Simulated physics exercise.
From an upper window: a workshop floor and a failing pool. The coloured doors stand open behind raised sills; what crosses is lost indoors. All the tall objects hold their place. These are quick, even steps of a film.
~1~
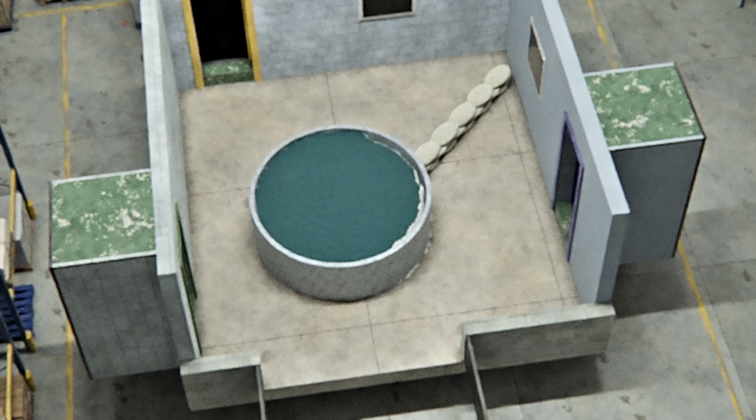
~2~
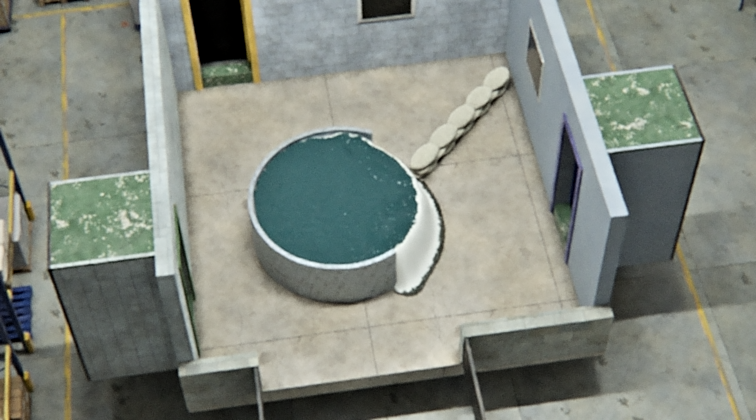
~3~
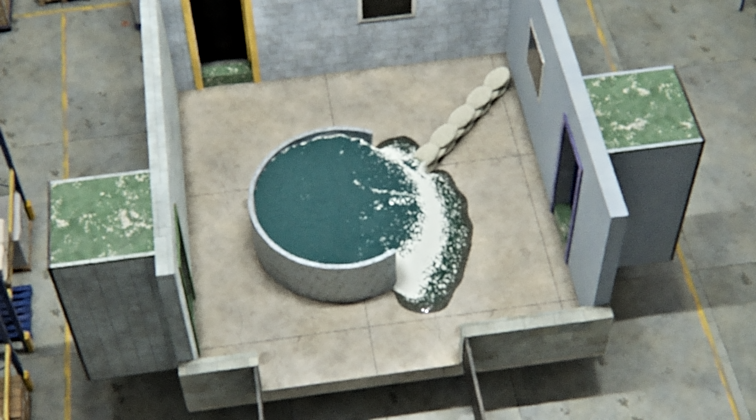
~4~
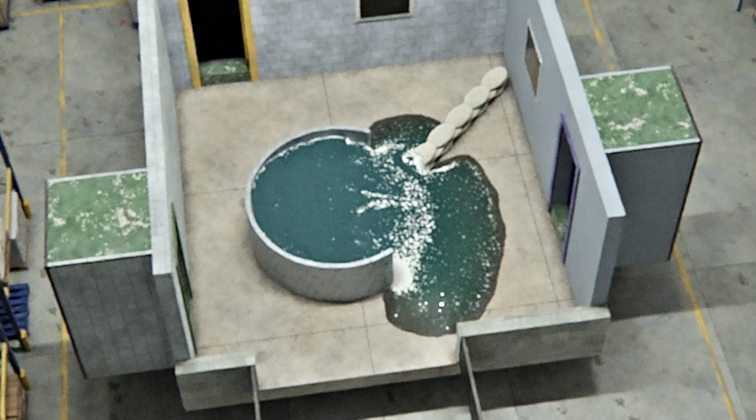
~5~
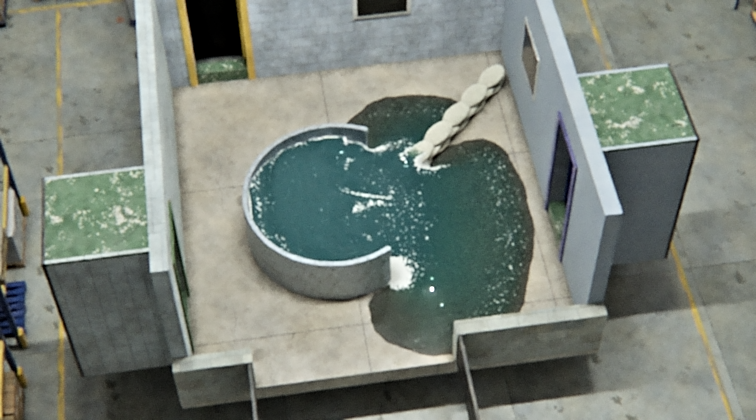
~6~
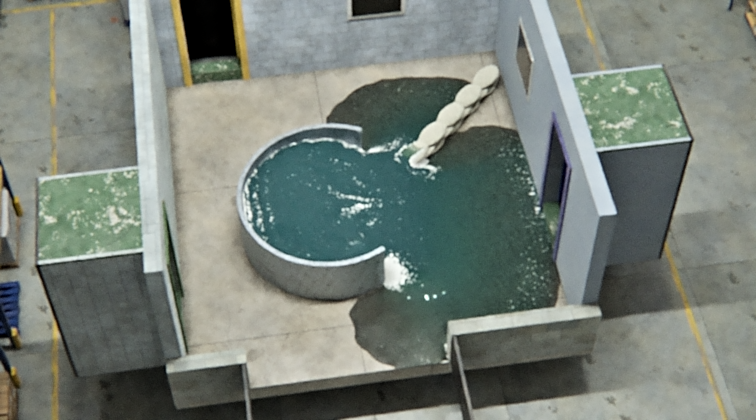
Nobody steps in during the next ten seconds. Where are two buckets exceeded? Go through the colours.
In the end: The green door admits no more than that; the blue door lets in a lot; the yellow door admits no more than that.
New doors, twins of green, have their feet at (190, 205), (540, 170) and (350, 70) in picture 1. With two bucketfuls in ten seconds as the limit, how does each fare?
As listed: Lets less in, goes over, holds.
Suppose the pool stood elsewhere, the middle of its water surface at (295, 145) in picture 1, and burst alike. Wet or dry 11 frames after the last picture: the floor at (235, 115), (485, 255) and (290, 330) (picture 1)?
As listed: No water, wet, free of water.
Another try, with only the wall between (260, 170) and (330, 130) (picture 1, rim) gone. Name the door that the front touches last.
It is the one in blue.
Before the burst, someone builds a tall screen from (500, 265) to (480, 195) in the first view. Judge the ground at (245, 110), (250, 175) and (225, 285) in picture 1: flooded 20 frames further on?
One after the other: Covered, clear, dry.
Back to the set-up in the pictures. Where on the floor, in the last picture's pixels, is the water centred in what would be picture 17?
Roughly at (429, 212).
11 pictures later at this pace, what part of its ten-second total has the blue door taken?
Some 60 per cent.
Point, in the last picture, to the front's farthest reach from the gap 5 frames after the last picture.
Close to (489, 55).
A moment on, water covers 45 % of the floor; the green door not reached, the blue door under two buckets in, the yellow door not reached.
Next, water covers 50 % of the floor; the green door not reached, the blue door far over two buckets in, the yellow door not reached.
Then, water covers 70 % of the floor; the green door not reached, the blue door far over two buckets in, the yellow door wet at the sill, nothing in.
Later, water covers 95 % of the floor; the green door under two buckets in, the blue door far over two buckets in, the yellow door wet at the sill, nothing in.
In the end, water covers 95 % of the floor; the green door under two buckets in, the blue door far over two buckets in, the yellow door wet at the sill, nothing in.
